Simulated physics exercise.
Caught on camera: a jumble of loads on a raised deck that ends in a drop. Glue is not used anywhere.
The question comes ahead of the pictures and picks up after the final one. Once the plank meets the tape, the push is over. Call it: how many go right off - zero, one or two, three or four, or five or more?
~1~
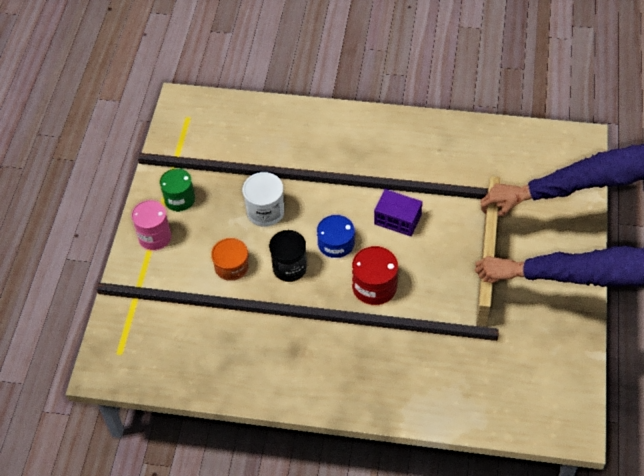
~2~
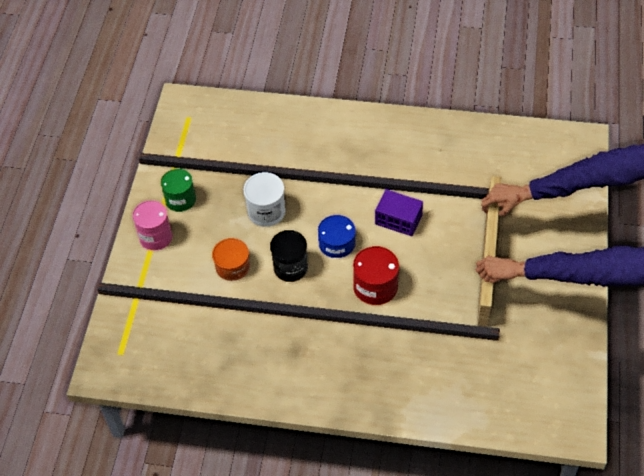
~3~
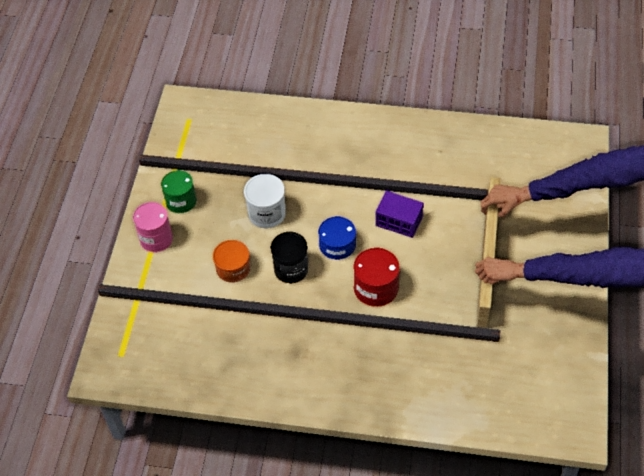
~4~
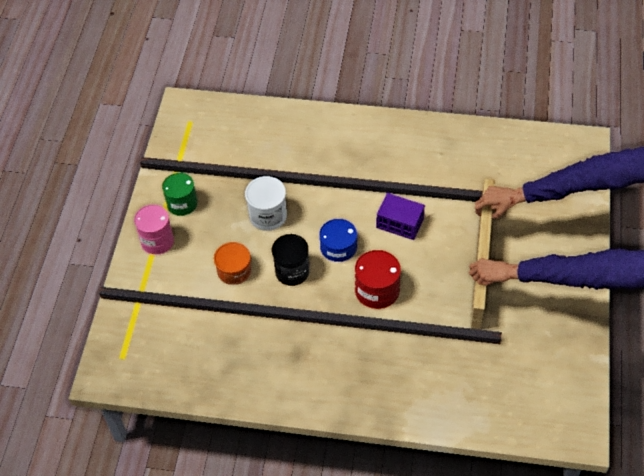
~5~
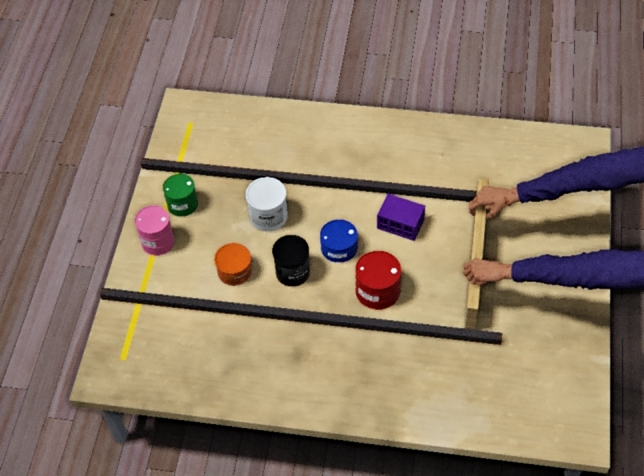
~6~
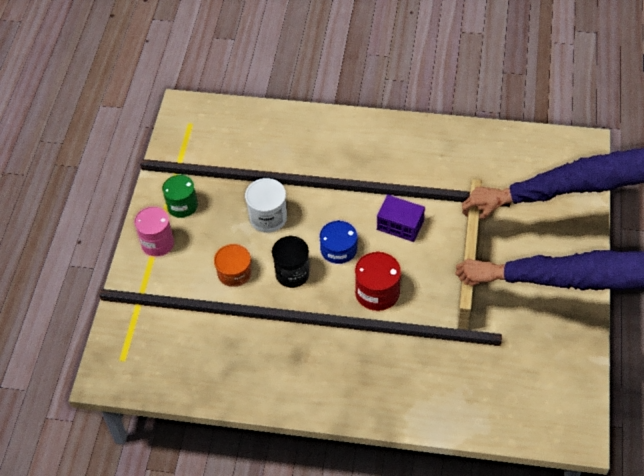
Five or more go off.
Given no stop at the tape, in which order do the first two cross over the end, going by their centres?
That'd be the green canister, followed by the pink canister.
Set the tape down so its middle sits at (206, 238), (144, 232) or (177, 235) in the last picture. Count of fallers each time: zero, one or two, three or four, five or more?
Place one: One or two; place two: At least five; place three: Either three or four.
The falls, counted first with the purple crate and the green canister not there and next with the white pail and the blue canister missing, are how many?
First 3, then 3.
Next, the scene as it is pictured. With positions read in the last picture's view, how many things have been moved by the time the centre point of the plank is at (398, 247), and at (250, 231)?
I make it 2 at the first spot and 8 at the other.
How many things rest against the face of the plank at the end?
The count comes out at 3.
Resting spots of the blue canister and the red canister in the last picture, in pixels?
In order, first (141, 223), then (126, 254).
Early on, none off yet; pink canister at rest near (155, 232); green canister at rest near (180, 196); orange pail at rest near (233, 266).
A while later, none off yet; pink canister at rest near (155, 232); green canister at rest near (180, 196); orange pail travelled about its own width near (195, 259).
Further along, none off yet; pink canister travelled about its own width near (129, 226); green canister travelled about its own width near (132, 189); orange pail travelled well along near (142, 264).
Finally, the number that fall off is five or more; lost, black pail, white pail, orange pail, green canister and pink canister.
